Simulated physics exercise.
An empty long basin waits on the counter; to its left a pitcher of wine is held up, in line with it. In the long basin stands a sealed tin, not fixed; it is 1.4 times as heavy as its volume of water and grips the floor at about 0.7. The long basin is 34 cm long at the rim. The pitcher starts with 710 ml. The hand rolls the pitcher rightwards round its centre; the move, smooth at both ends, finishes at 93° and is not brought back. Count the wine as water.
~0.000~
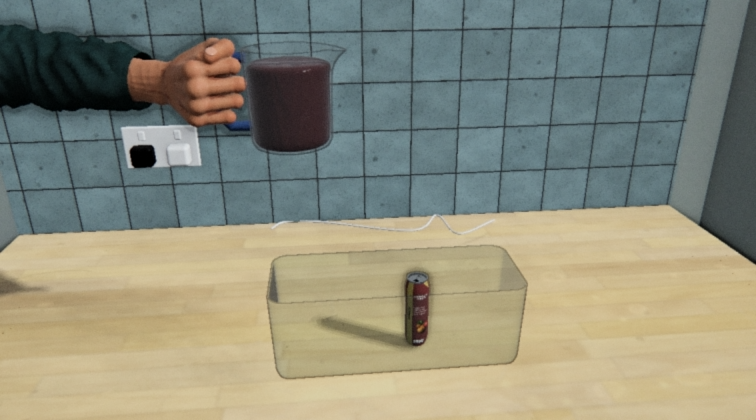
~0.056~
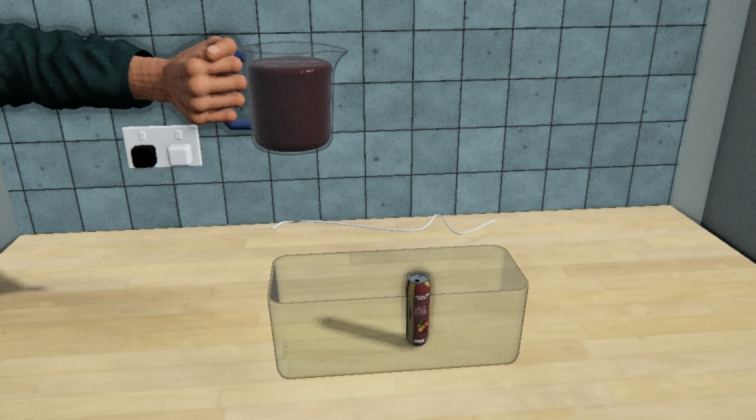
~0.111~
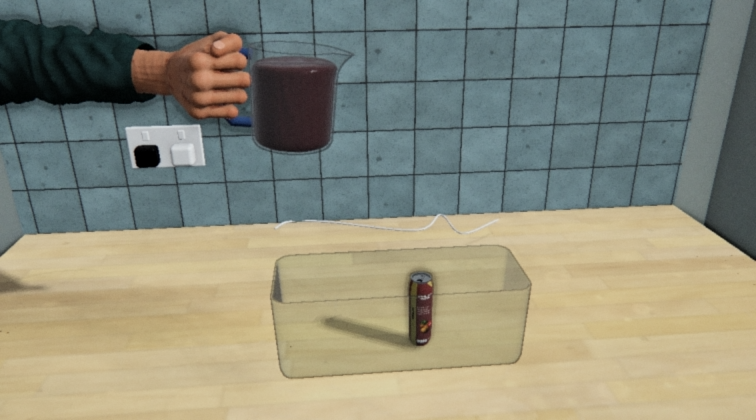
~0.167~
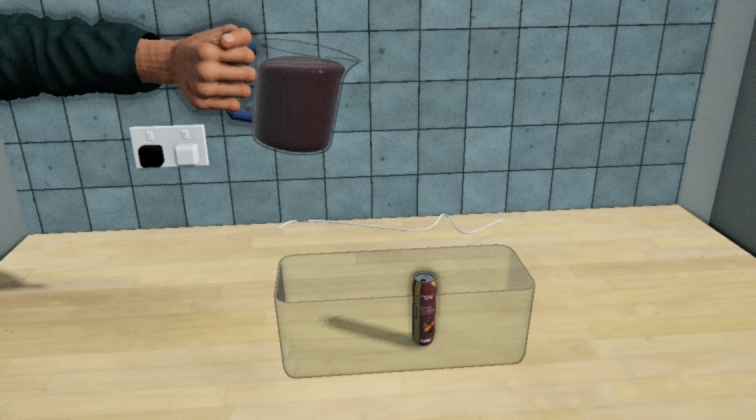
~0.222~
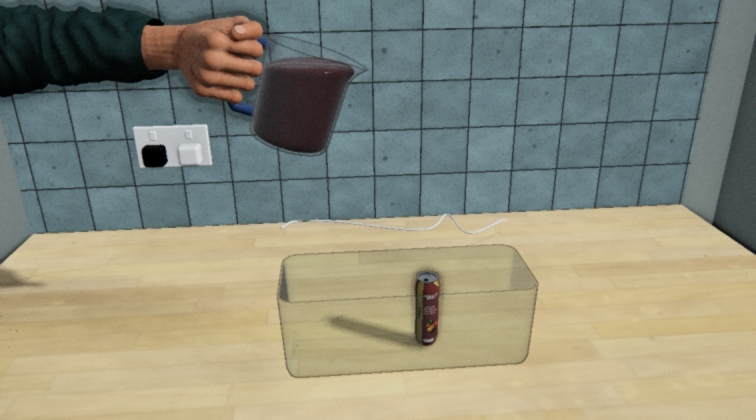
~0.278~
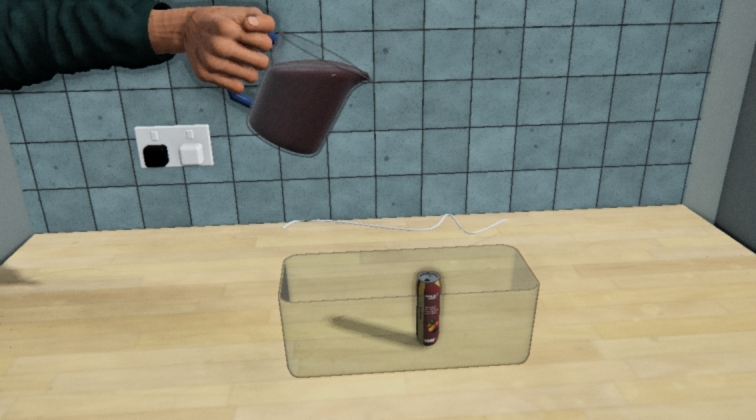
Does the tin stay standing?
It stays up.
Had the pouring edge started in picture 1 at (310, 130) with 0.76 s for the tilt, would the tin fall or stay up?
Then it remains upright.
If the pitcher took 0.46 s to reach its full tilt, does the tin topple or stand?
Then it remains upright.
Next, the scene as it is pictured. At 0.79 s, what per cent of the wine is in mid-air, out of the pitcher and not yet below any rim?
Near 32 in a hundred.
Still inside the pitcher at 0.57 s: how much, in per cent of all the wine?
Some 66 per cent.
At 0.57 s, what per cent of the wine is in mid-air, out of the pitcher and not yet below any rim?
Some 30 per cent.
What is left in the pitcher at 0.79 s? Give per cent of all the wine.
About 26 per cent.
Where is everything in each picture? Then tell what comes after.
The first frame shows tilt 0°; pouring edge (347, 48); surface from (246, 64) to (331, 62); the long basin's rim runs from (270, 280) to (515, 267); the tin's top is at (417, 281).
The second frame shows tilt 1°; pouring edge (349, 50); surface from (248, 63) to (333, 62).
The third frame shows tilt 5°; pouring edge (354, 53); surface from (252, 62) to (338, 63).
The fourth frame shows tilt 11°; pouring edge (362, 60); surface from (259, 63) to (346, 65).
The fifth frame shows tilt 18°; pouring edge (369, 69); surface from (264, 67) to (357, 66).
The sixth frame shows tilt 27°; pouring edge (373, 80); surface from (264, 78) to (368, 74).
Then, 0.57 s in, the tilt is 80° and 67 per cent is still to pour; the tin stands where it began.
Then, 0.79 s in, the tilt is 93° and 26 per cent is still to pour; the tin stands where it began.
Then, 1.01 s in, the tilt is 93° and 9 per cent is still to pour; the tin stands where it began.
Then, 1.26 s in, the tilt is 93° and 3 per cent is still to pour; the tin stands where it began.
Finally, the tin stands where it began.
